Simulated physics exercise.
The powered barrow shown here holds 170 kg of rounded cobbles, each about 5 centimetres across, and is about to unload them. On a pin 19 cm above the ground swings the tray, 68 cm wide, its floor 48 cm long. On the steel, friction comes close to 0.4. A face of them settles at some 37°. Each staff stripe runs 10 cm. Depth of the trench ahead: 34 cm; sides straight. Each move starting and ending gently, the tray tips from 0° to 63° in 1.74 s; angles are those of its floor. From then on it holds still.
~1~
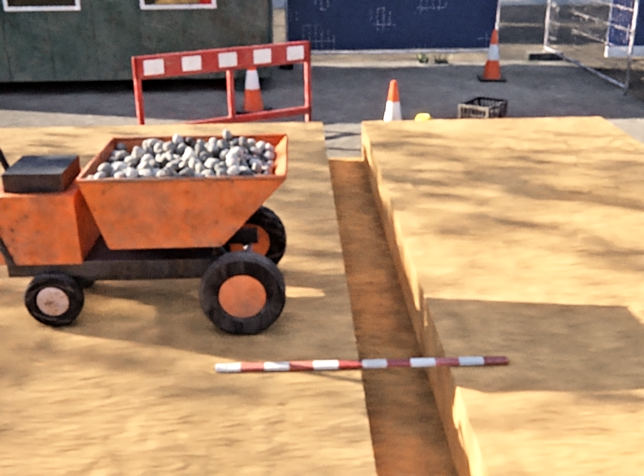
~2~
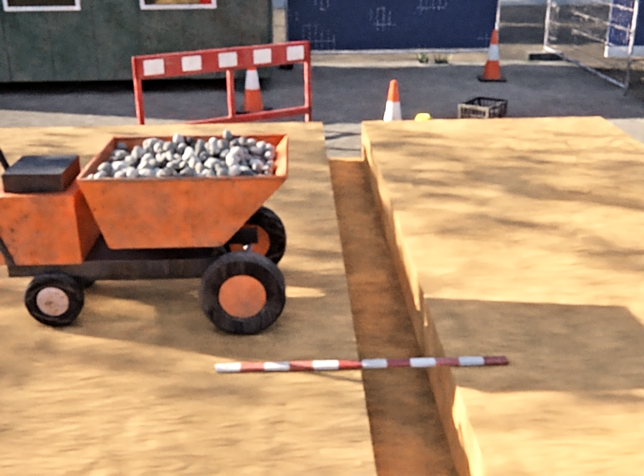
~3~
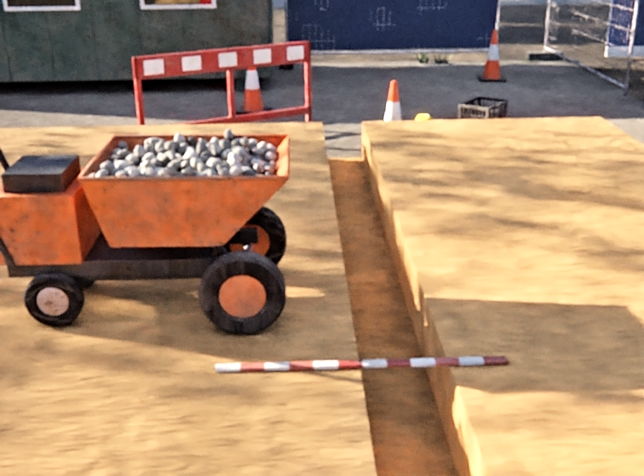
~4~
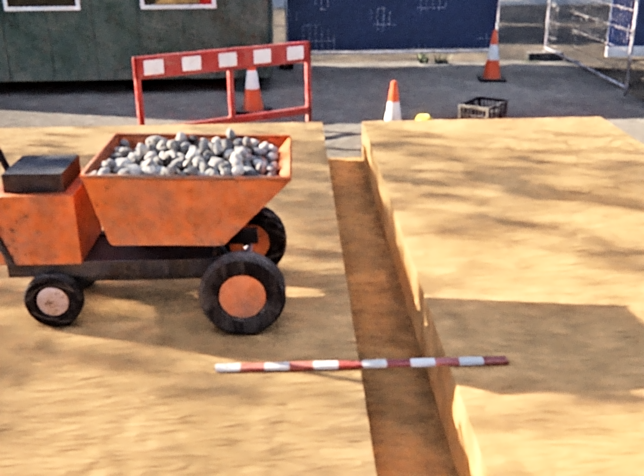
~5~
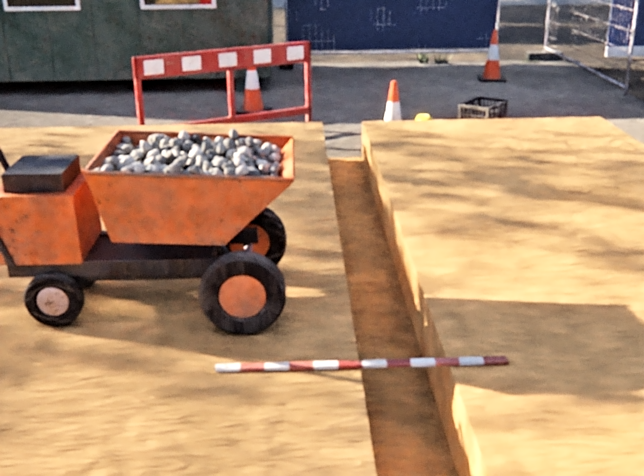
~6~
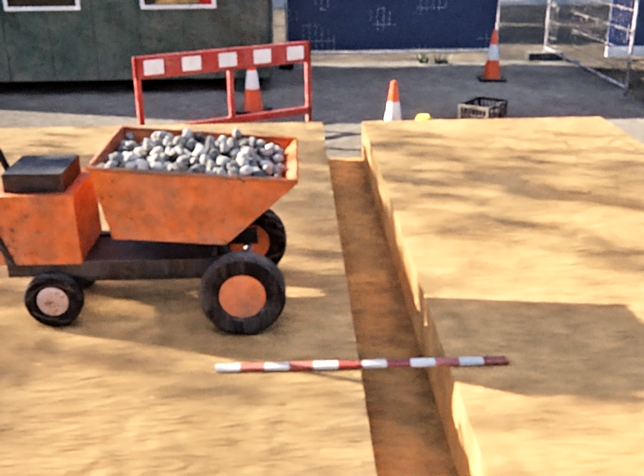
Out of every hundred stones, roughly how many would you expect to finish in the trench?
Close to 87 in every hundred.
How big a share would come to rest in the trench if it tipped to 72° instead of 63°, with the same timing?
About 80 per cent would end up in the trench.
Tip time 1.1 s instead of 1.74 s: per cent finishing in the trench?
Roughly 80 per cent.
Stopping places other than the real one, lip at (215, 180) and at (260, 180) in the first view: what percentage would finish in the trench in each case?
About 75 and 100 per cent.
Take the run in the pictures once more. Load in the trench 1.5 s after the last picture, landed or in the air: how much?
Some 30 per cent.
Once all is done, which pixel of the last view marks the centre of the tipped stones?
Their middle lands near (398, 336).
Then, 1.0 s after the last picture the floor is at 53°, 99 % in the tray; the foremost stones are at (369, 228).
Then, 1.5 s after the last picture the floor is at 63°, 65 % in the tray, 29 % in the trench, 6 % past the trench; the foremost stones are at (462, 294).
Then, 1.9 s after the last picture the floor is at 63°, 39 % in the tray, 48 % in the trench, 13 % past the trench; the foremost stones are at (523, 298).
Then, 3.8 s after the last picture the floor is at 63°, 0 % in the tray, 87 % in the trench, 13 % past the trench; the foremost stones are at (549, 300).
